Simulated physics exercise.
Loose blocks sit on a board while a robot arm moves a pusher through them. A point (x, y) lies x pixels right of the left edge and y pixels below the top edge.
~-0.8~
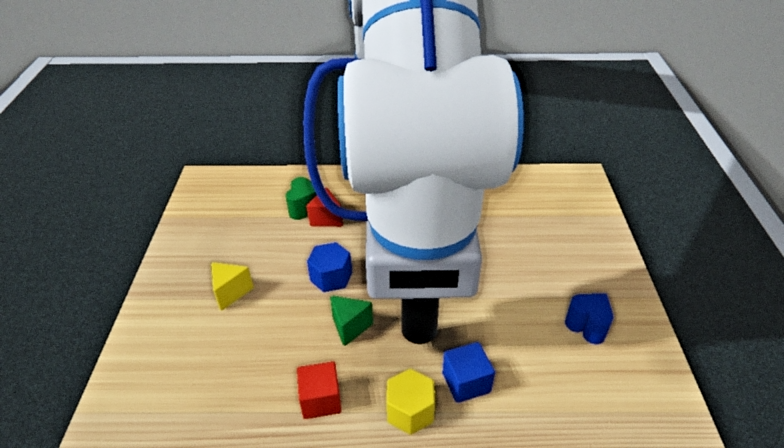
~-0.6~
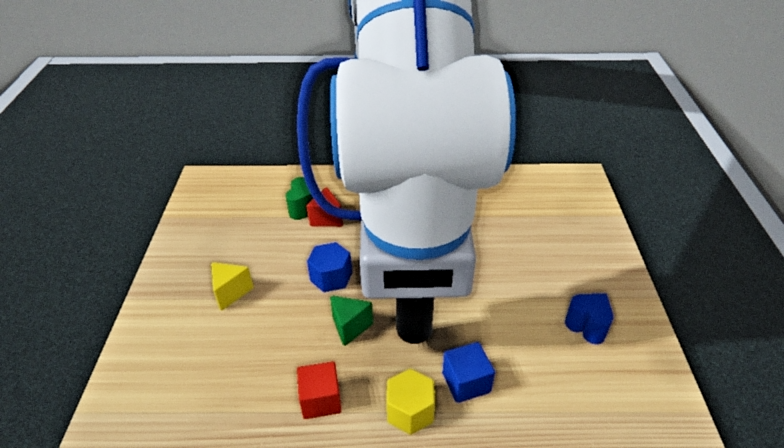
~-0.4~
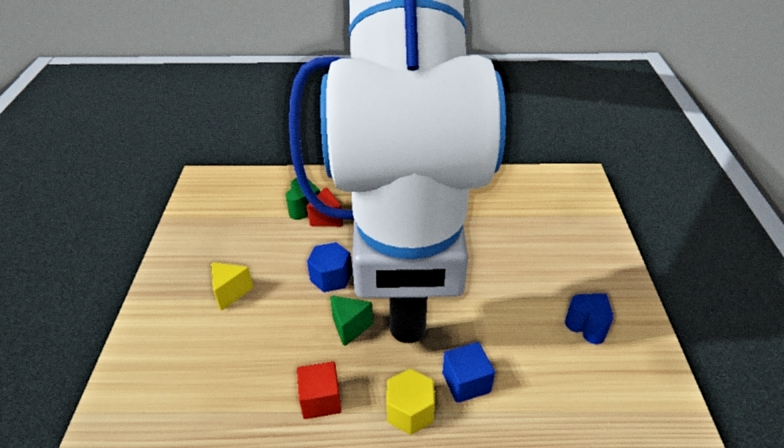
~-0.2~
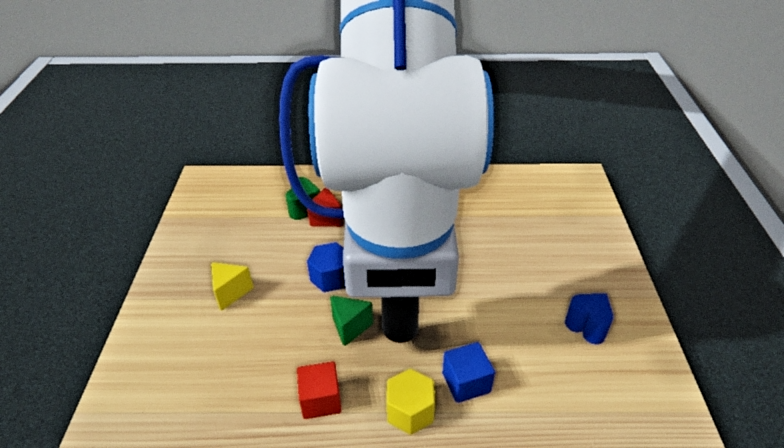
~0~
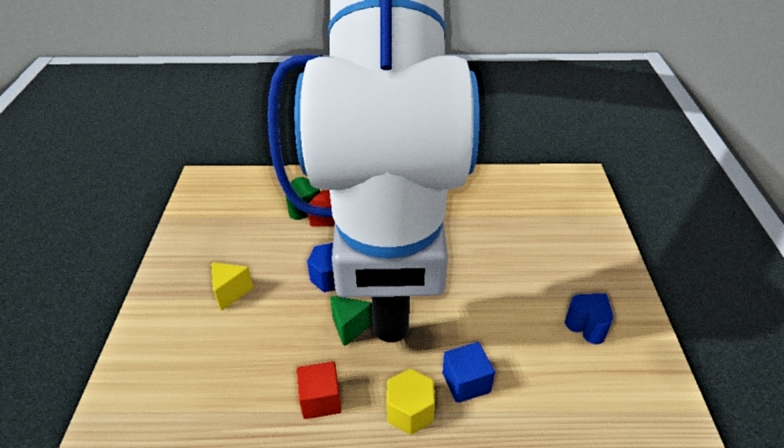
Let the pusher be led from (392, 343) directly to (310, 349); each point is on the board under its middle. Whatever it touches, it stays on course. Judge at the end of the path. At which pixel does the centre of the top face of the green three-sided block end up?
Somewhere near (329, 301).
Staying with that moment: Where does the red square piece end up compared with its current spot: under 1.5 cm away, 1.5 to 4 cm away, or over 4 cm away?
Under 1.5 cm.
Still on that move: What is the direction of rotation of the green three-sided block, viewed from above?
Rotation: Clockwise.
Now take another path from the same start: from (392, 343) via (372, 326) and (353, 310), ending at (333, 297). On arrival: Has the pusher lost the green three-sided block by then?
Yes - that is the case.
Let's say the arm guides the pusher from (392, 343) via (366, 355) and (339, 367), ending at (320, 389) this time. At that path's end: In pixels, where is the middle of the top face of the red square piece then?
The middle of its top is at (305, 404).
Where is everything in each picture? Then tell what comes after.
The first frame shows tip of the pusher at (419, 330), middles of tops, red square piece at (317, 379), green three-sided block at (348, 307).
The second frame shows pusher at (414, 330), nothing pushed.
The third frame shows pusher at (408, 329), nothing pushed.
The fourth frame shows pusher at (400, 329), nothing pushed.
The fifth frame shows pusher at (391, 328), red square piece at (317, 379), green three-sided block at (348, 307).
What follows on the original path. Halfway along, pusher at (348, 332); green three-sided block at (335, 303), turned 20° clockwise.
At the end, pusher at (307, 335); red square piece unmoved; green three-sided block at (329, 301), turned 40° clockwise.
